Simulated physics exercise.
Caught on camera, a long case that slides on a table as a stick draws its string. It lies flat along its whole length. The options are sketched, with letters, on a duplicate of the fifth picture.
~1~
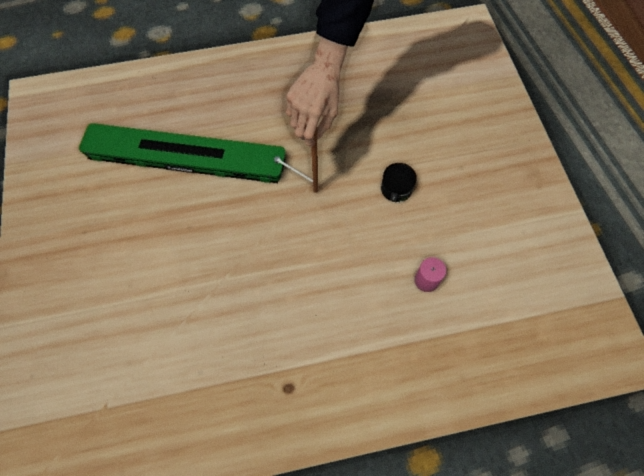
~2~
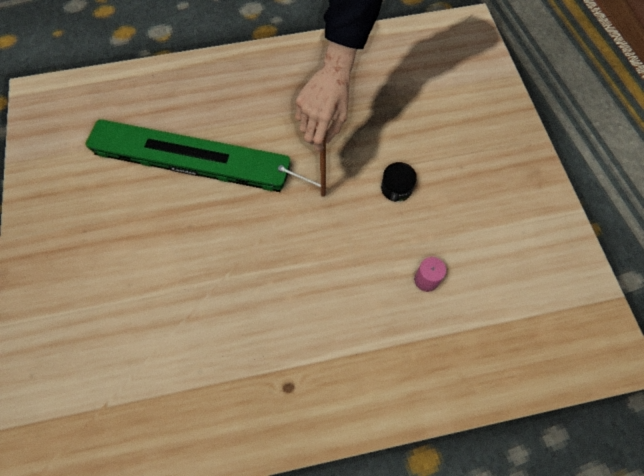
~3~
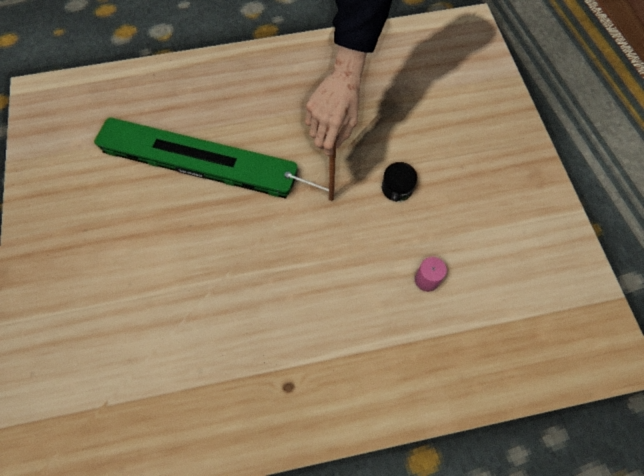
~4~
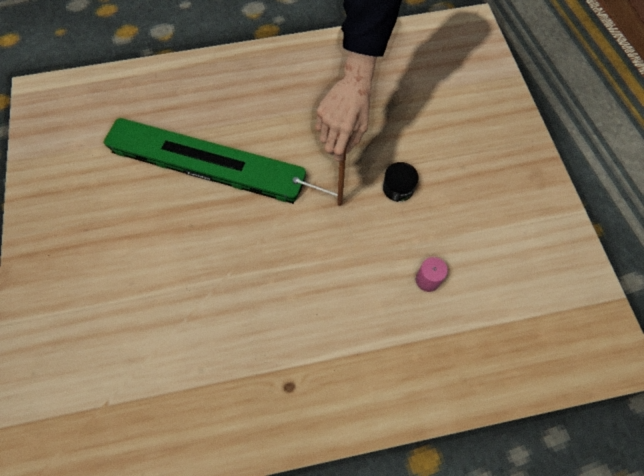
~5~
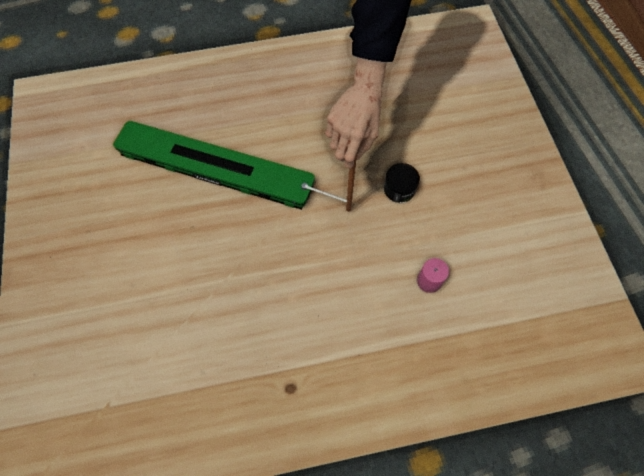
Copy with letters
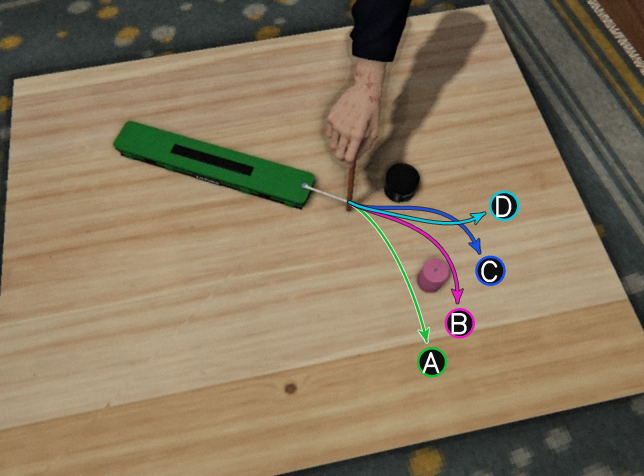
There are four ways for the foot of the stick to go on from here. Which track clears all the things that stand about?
Pull along A.
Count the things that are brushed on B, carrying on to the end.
In all, one.
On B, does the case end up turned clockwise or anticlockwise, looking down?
Clockwise.
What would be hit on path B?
It meets the pink candle.
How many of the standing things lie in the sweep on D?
It touches one.
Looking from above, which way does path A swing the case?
On that path, clockwise.
On the marked copy, A from (349, 202) via (400, 266) to (427, 342); B from (349, 202) via (427, 235) to (458, 302); C from (349, 202) via (423, 209) to (480, 253); D from (349, 202) via (422, 220) to (484, 213).
Following A. Soon after the start, foot of the stick (387, 242), middle of the case (253, 178).
Later, foot of the stick (412, 295), middle of the case (288, 204).
In the end, foot of the stick (427, 348), middle of the case (314, 231); nothing has been touched.
As for the rest, B meets the pink candle; C meets the black tub; D meets the black tub.
